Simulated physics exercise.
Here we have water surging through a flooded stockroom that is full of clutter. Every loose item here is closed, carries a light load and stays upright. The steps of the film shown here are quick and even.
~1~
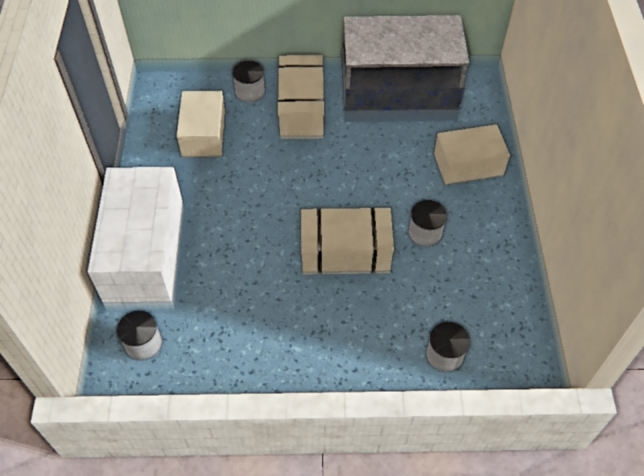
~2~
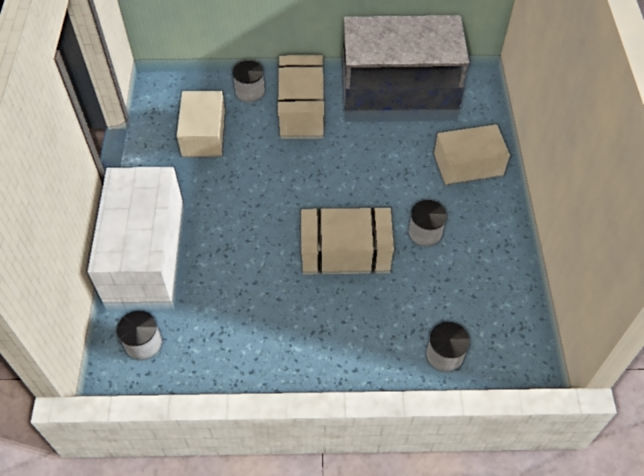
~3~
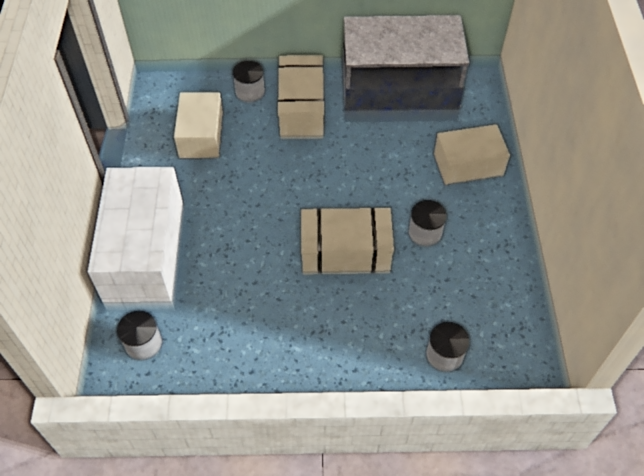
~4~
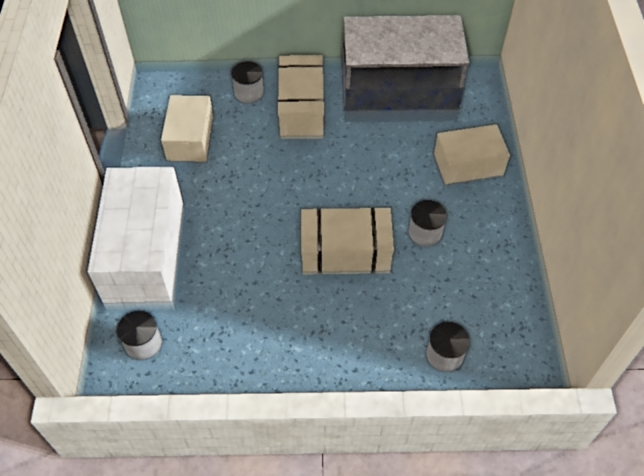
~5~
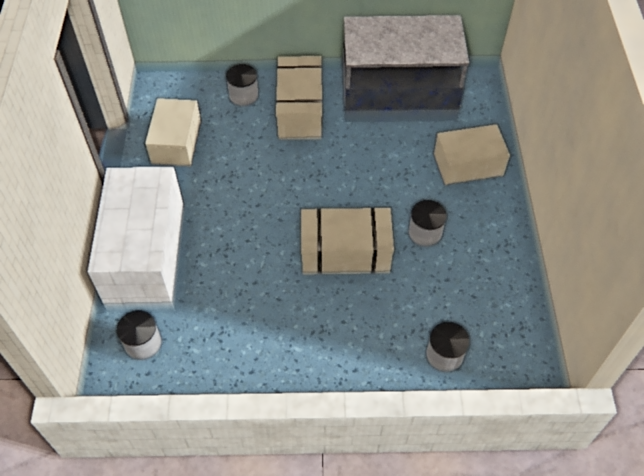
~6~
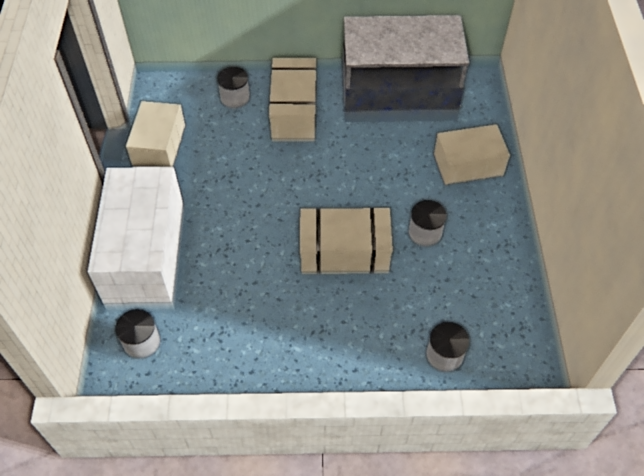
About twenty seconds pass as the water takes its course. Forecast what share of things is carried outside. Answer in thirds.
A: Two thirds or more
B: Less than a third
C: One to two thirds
C.
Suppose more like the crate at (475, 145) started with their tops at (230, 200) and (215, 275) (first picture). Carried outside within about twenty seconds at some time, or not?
Going one by one, the first is lost and the second lost.
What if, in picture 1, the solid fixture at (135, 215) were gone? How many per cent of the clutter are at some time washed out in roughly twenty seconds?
That comes to 60 in a hundred.
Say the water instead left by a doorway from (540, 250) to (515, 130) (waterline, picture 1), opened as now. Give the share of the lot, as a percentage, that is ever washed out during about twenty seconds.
I reckon close to 80 per cent.
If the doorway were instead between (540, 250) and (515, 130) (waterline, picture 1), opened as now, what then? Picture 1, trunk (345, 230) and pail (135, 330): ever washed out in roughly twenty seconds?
Swept away, then remains.
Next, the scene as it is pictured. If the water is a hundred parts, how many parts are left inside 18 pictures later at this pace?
Looks like about 72 per cent of the water.
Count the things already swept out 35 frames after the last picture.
The count is 4.
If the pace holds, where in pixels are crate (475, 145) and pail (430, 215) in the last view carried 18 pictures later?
Roughly (436, 141) and roughly (379, 197).
A moment on, 1 of 8 are out; 7 afloat.
Next, 2 of 8 are out; 6 afloat.
Later, 4 of 8 are out; 4 afloat.
In the end, 4 of 8 are out; 4 afloat.
